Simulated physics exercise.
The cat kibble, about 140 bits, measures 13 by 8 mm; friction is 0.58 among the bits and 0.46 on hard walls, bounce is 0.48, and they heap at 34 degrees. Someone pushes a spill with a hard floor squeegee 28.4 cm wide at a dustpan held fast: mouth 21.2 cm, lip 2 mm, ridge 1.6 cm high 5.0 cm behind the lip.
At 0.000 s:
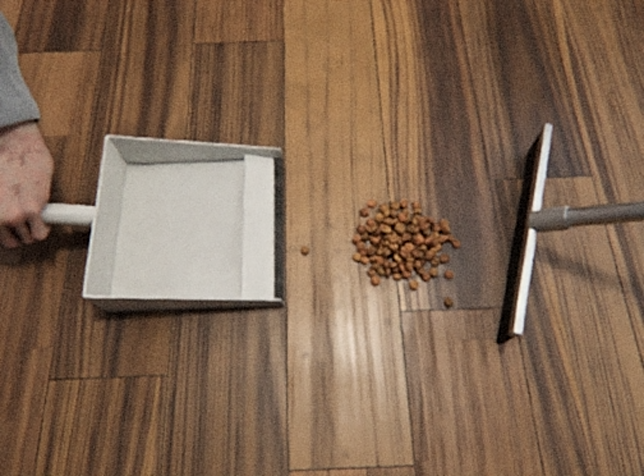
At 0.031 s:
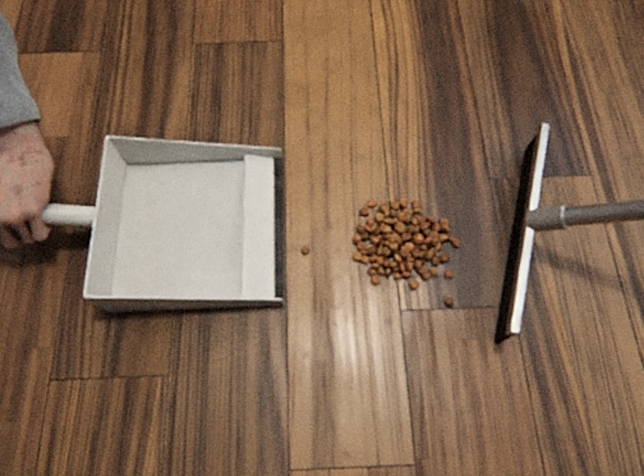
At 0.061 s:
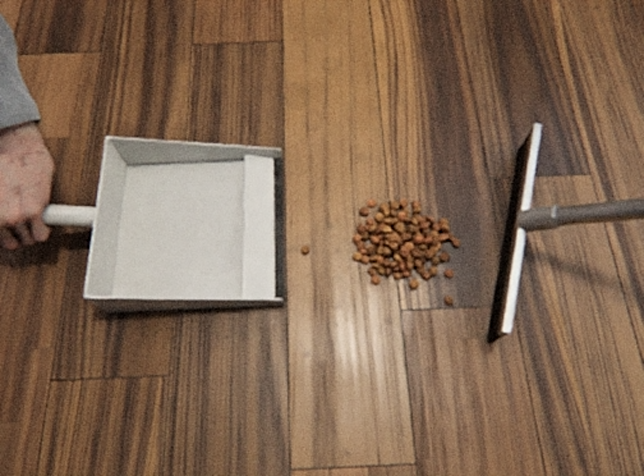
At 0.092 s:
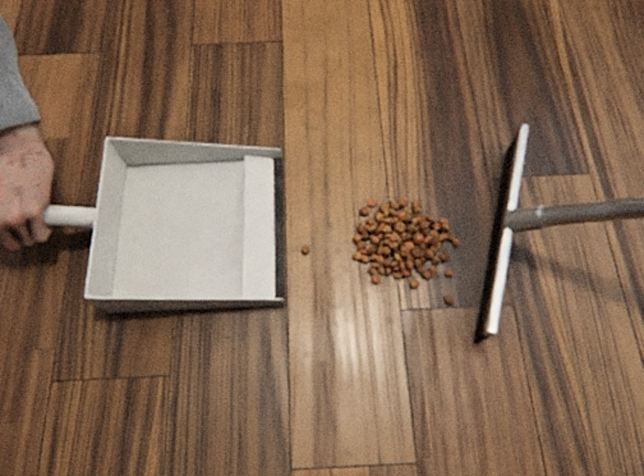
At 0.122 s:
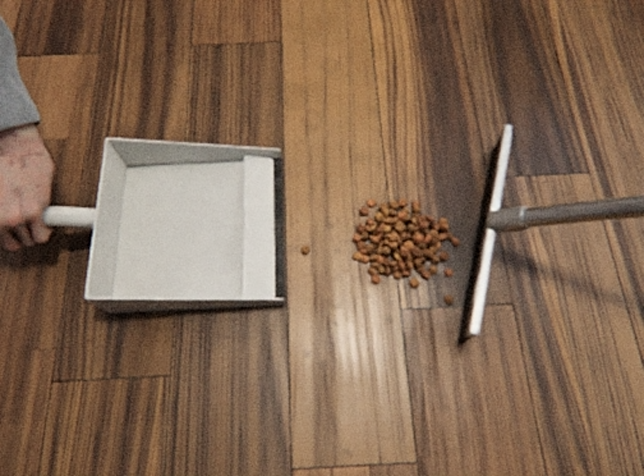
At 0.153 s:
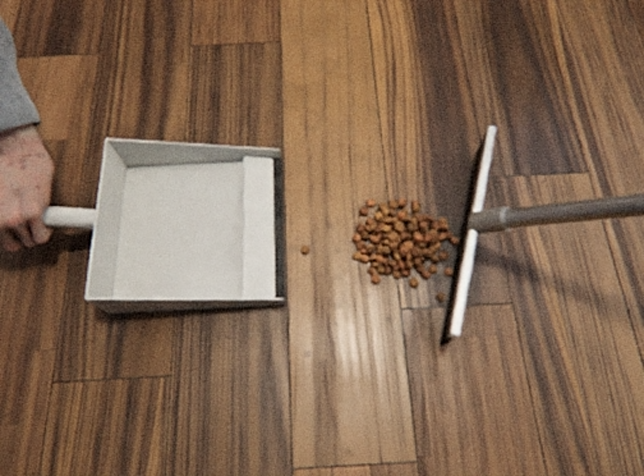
A hand held a white dustpan still on the wood floor while a squeegee slid left from the right side, closing in on a small heap of brown kibble and just reaching its edge.
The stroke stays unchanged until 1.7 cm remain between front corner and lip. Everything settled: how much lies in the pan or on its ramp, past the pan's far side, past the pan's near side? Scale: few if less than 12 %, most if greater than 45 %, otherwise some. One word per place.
In the pan or on its ramp - few; past the pan's far side - few; past the pan's near side - few.
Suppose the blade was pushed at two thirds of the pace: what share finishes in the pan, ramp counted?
I'd put it at roughly 0 per cent.
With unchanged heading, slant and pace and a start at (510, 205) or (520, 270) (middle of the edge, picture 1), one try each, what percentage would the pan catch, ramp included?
The two tries give some 10 % and some 0 %.
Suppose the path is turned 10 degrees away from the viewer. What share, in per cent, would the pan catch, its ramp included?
My guess is some 10 percent.
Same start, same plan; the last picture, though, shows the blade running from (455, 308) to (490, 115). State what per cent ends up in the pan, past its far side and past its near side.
Per cent by place - pan 20, far side 5, near side 0.
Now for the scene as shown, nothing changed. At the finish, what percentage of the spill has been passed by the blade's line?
0 %.
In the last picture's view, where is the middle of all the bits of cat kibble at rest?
I'd say roughly (303, 235).
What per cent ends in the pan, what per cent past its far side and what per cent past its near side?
Final, in %: Pan 5, far side 0, near side 5.
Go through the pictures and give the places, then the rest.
The first picture shows blade from (514, 332) to (545, 132), moved 0.0 cm, 0 of the pieces shifted so far; middle of the pieces at (402, 238); pan at (186, 231).
The second picture shows blade from (512, 332) to (542, 131), moved 0.3 cm, 0 of the pieces shifted so far; middle of the pieces at (402, 238).
The third picture shows blade from (503, 331) to (534, 131), moved 1.3 cm, 0 of the pieces shifted so far; middle of the pieces at (402, 237).
The fourth picture shows blade from (489, 332) to (521, 132), moved 2.9 cm, 0 of the pieces shifted so far; middle of the pieces at (402, 237).
The fifth picture shows blade from (472, 333) to (506, 132), moved 4.9 cm, 0 of the pieces shifted so far; middle of the pieces at (402, 237).
The sixth picture shows blade from (453, 334) to (489, 133), moved 7.0 cm, 1 of the pieces shifted so far; middle of the pieces at (402, 236); pan at (186, 232). Its pace works out near 0.68 m/s, heading 2 degrees towards the viewer's side.
Then, at 0.29 s, middle of the blade 14 cm from the lip; 0 % over the lip, far side 0 %, near side 0 %.
After 0.38 s, middle of the blade 8 cm from the lip; 0 % over the lip, far side 0 %, near side 5 %.
After 0.61 s, middle of the blade 6 cm from the lip; 0 % over the lip, far side 0 %, near side 5 %.
In the end, at 0.9 s, pan 5 %, far side 0 %, near side 5 %, in front of the lip or behind the blade 95 %.
